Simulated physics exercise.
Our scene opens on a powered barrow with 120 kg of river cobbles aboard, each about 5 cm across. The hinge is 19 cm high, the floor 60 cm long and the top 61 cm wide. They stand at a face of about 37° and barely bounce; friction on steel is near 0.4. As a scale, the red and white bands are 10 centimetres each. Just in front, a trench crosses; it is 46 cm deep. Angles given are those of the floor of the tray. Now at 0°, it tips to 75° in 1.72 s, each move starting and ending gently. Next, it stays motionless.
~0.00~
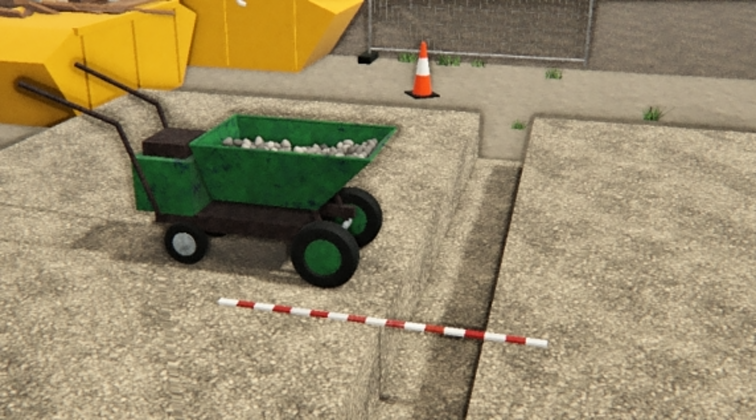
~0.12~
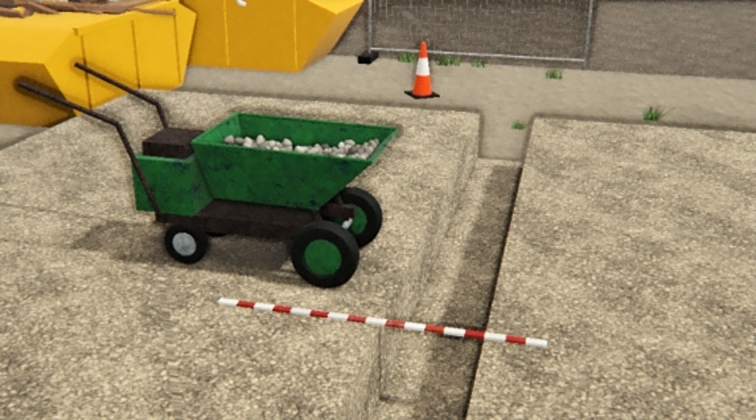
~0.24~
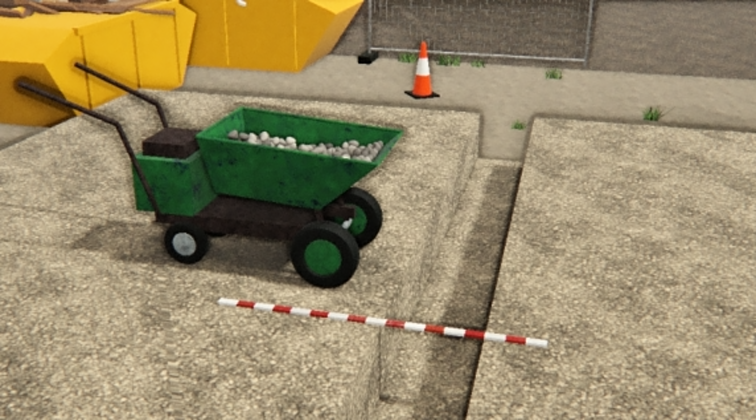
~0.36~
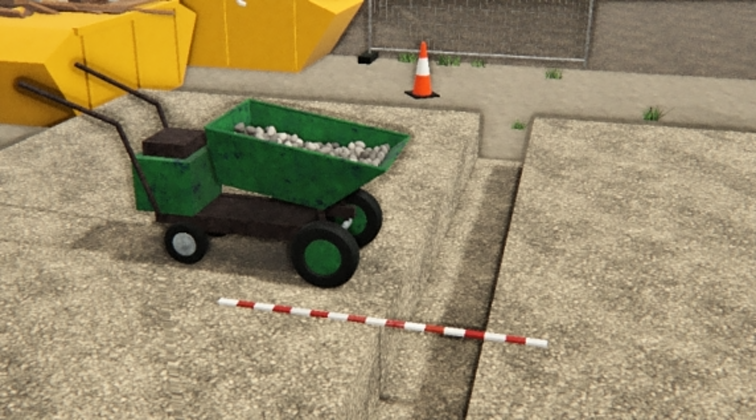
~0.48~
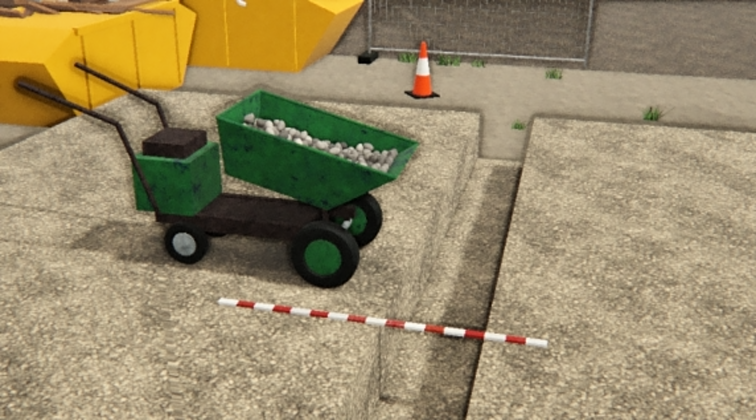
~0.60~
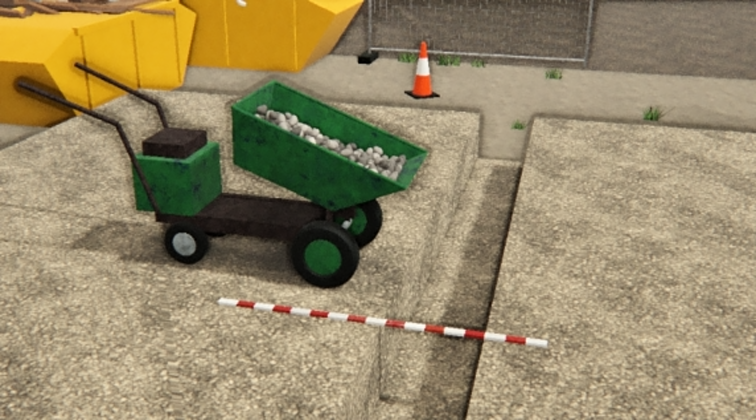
The footage shows a green powered barrow loaded with pale rounded stones standing beside a narrow trench, near a red and white striped pole. Its tray starts level, then tilts gradually forward to the right, its rear end rising.
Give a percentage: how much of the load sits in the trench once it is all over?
94 %.
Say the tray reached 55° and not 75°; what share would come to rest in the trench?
Then roughly 70 percent.
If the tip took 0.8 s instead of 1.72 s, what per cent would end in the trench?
That would give about 80 percent.
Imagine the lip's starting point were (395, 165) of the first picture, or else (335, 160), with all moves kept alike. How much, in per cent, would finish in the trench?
Roughly 55 in a hundred from the first, 100 in a hundred from the second.
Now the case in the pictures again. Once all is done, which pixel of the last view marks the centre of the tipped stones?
Their centre sits close to (464, 342).
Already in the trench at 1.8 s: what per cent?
Close to 65 per cent at that time.
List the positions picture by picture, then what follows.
The tray is at 0°, its lip at (370, 161); the top of the load is at (354, 148), in the first picture.
The tray is at 1°, its lip at (372, 162); the top of the load is at (313, 146); the stones move at 0.1 m/s on average, in the second picture.
The tray is at 4°, its lip at (378, 165); the top of the load is at (257, 139); the stones move at 0.3 m/s on average, in the third picture.
Lip at (386, 170), floor tilted 8°, highest stones at (263, 133); the stones move at 0.4 m/s on average, in the fourth picture.
Lip at (396, 178), floor tilted 14°, highest stones at (263, 125); the stones move at 0.5 m/s on average, in the fifth picture.
The tray is at 21°, its lip at (406, 188); the top of the load is at (274, 118); the stones move at 0.5 m/s on average, in the sixth picture.
After 1.3 s the floor is at 63°; 100 % in the tray; the foremost stones are at (450, 246).
After 1.8 s the floor is at 75°; 29 % in the tray, 66 % in the trench, 5 % past the trench; the foremost stones are at (553, 285).
After 2.2 s the floor is at 75°; 6 % in the tray, 88 % in the trench, 6 % past the trench; the foremost stones are at (602, 291).
After 4.1 s the floor is at 75°; 0 % in the tray, 94 % in the trench, 6 % past the trench; the foremost stones are at (614, 292).
